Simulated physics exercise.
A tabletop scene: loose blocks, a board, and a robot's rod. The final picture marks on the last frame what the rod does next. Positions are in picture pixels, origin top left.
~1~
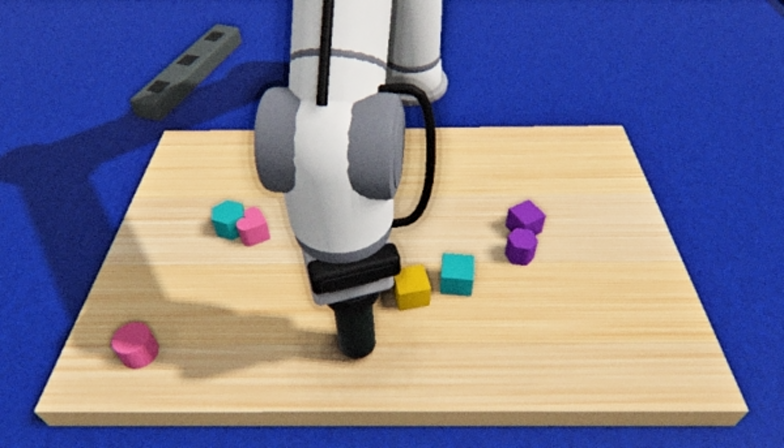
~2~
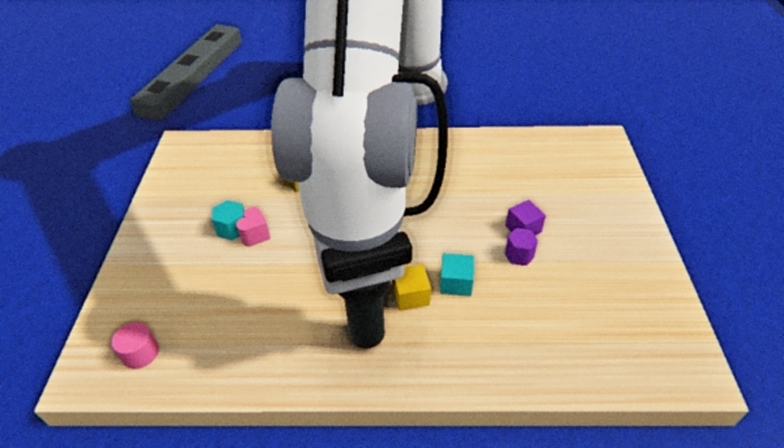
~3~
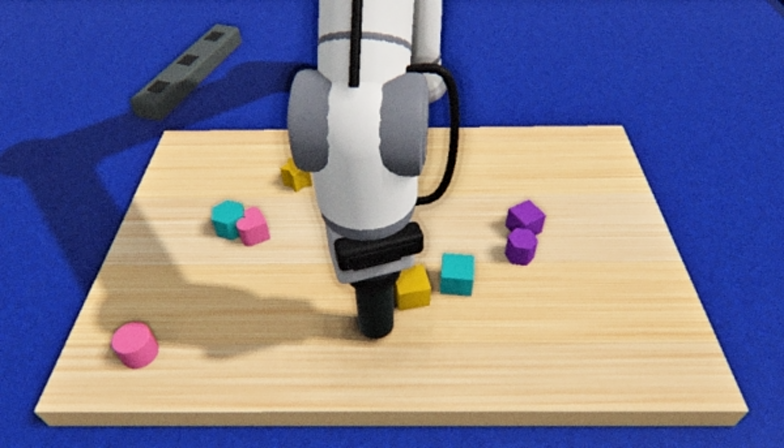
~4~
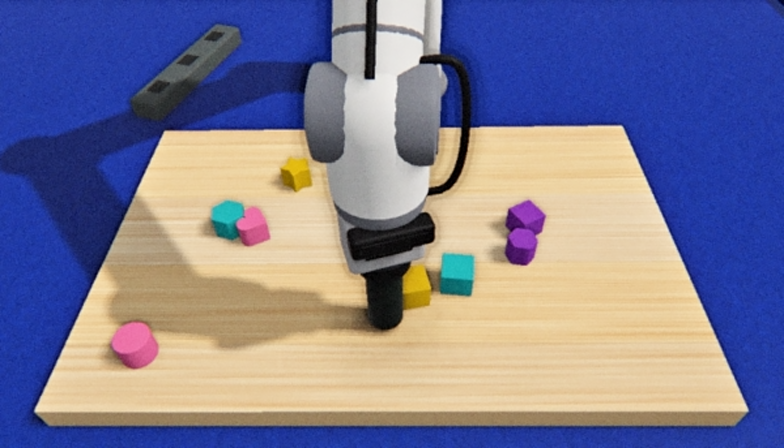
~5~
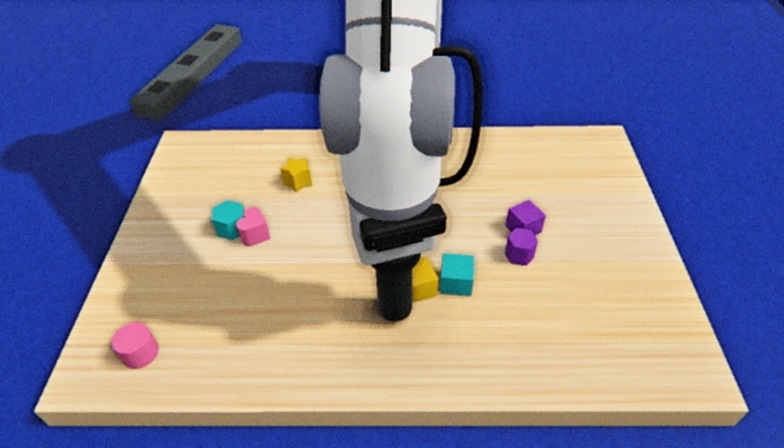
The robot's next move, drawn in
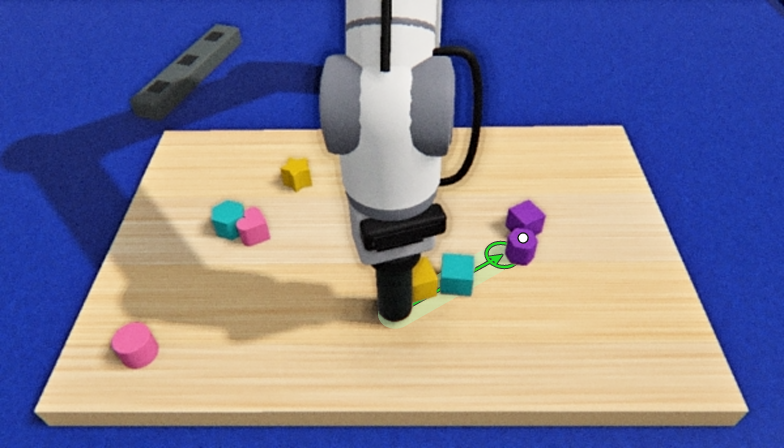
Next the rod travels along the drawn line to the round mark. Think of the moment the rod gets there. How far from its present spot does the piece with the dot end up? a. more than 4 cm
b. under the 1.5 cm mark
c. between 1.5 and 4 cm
Choice a: More than 4 cm.
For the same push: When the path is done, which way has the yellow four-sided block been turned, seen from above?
Short answer: Counterclockwise.
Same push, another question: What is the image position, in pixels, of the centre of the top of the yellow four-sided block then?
It should be at (436, 243) by then.
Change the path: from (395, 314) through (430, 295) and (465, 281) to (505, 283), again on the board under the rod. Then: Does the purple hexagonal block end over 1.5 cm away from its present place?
I believe so.
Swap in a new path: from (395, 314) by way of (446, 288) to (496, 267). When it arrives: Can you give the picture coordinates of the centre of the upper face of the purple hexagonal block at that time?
Close to (550, 228).
The drawn path runs in a line from (395, 314) to (502, 255); the dot is on the purple hexagonal block.
What follows on the original path. One third of the way, rod at (434, 287); yellow four-sided block at (433, 250), turned 70° anticlockwise; turquoise four-sided block at (468, 262).
Two thirds of the way, rod at (470, 267); yellow four-sided block at (436, 243), turned 100° anticlockwise; turquoise four-sided block at (502, 248), turned 25° anticlockwise; purple hexagonal block at (527, 237).
At the end, rod at (504, 248); yellow four-sided block at (436, 243), turned 100° anticlockwise; turquoise four-sided block at (537, 234), turned 15° anticlockwise; purple hexagonal block at (564, 227); purple four-sided block not moved.
